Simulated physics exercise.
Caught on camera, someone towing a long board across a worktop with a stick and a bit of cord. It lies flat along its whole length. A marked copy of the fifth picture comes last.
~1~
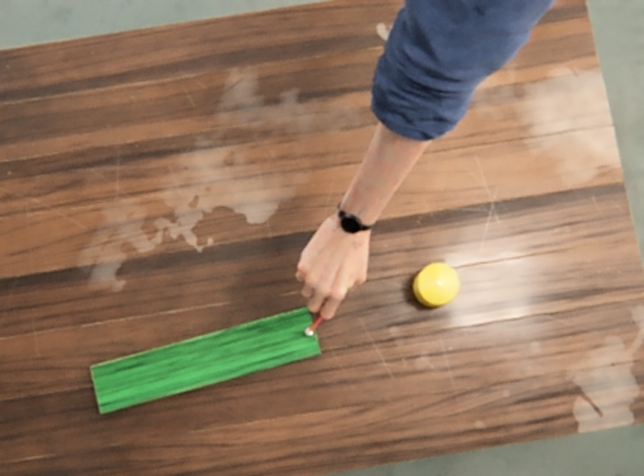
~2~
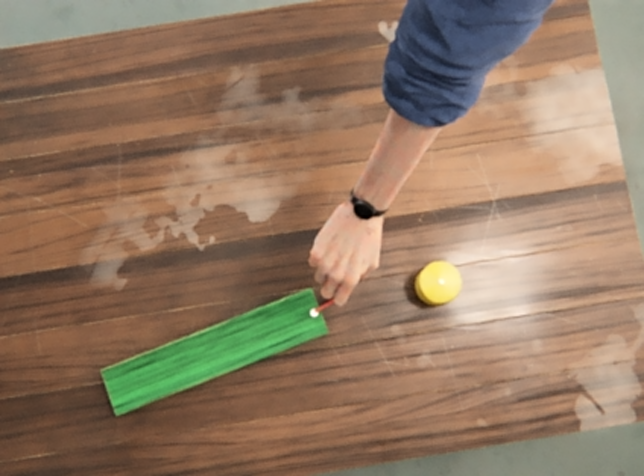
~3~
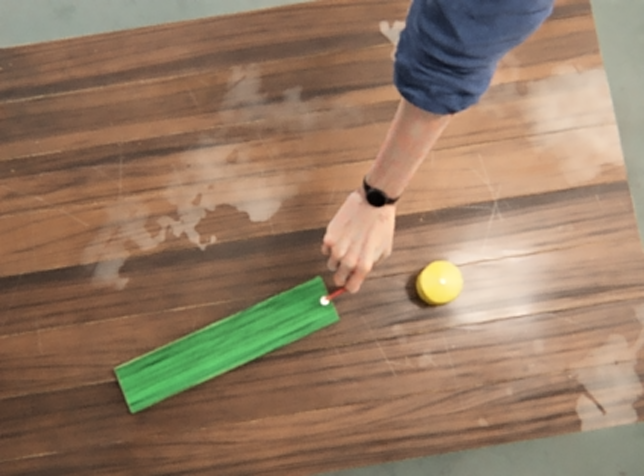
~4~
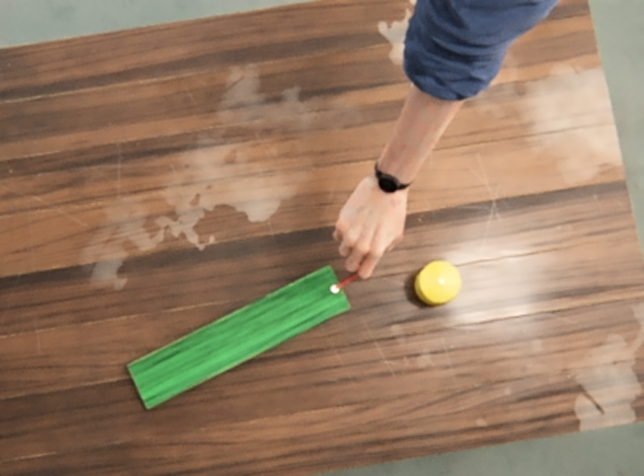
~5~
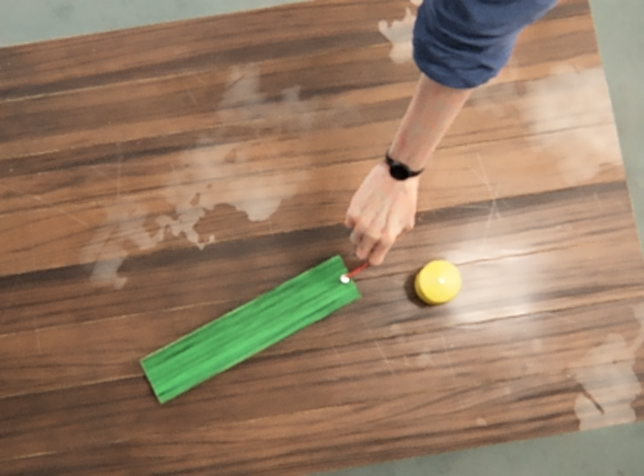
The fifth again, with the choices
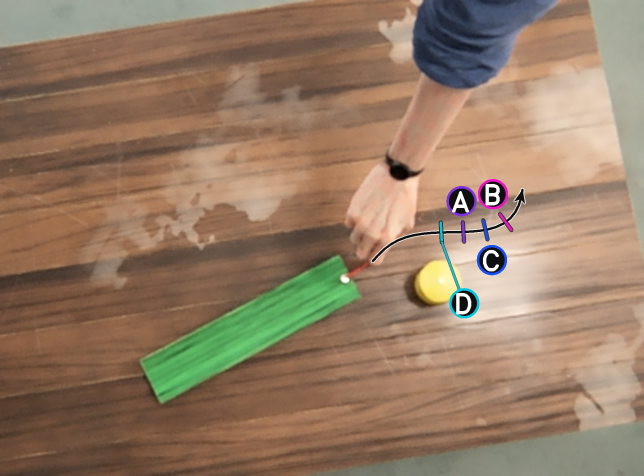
A hand pulls a green board by its end up and rightward across a wooden surface.
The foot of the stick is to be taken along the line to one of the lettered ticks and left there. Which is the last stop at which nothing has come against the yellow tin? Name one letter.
As far as tick D.
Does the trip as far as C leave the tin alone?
For that mark, no.
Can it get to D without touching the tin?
Yes.
On the marked copy, A at (463, 232); B at (506, 222); C at (485, 230); D at (441, 233); the route from (373, 261) via (455, 232) to (523, 190).
With D. Early on, foot of the stick (393, 243), middle of the board (274, 314).
Further on, foot of the stick (419, 235), middle of the board (298, 301).
At the end, foot of the stick (441, 233), middle of the board (317, 292); nothing has been touched.
As for the rest, A is too far, the tin has been hit; B is too far, the tin has been hit; C is too far, the tin has been hit.
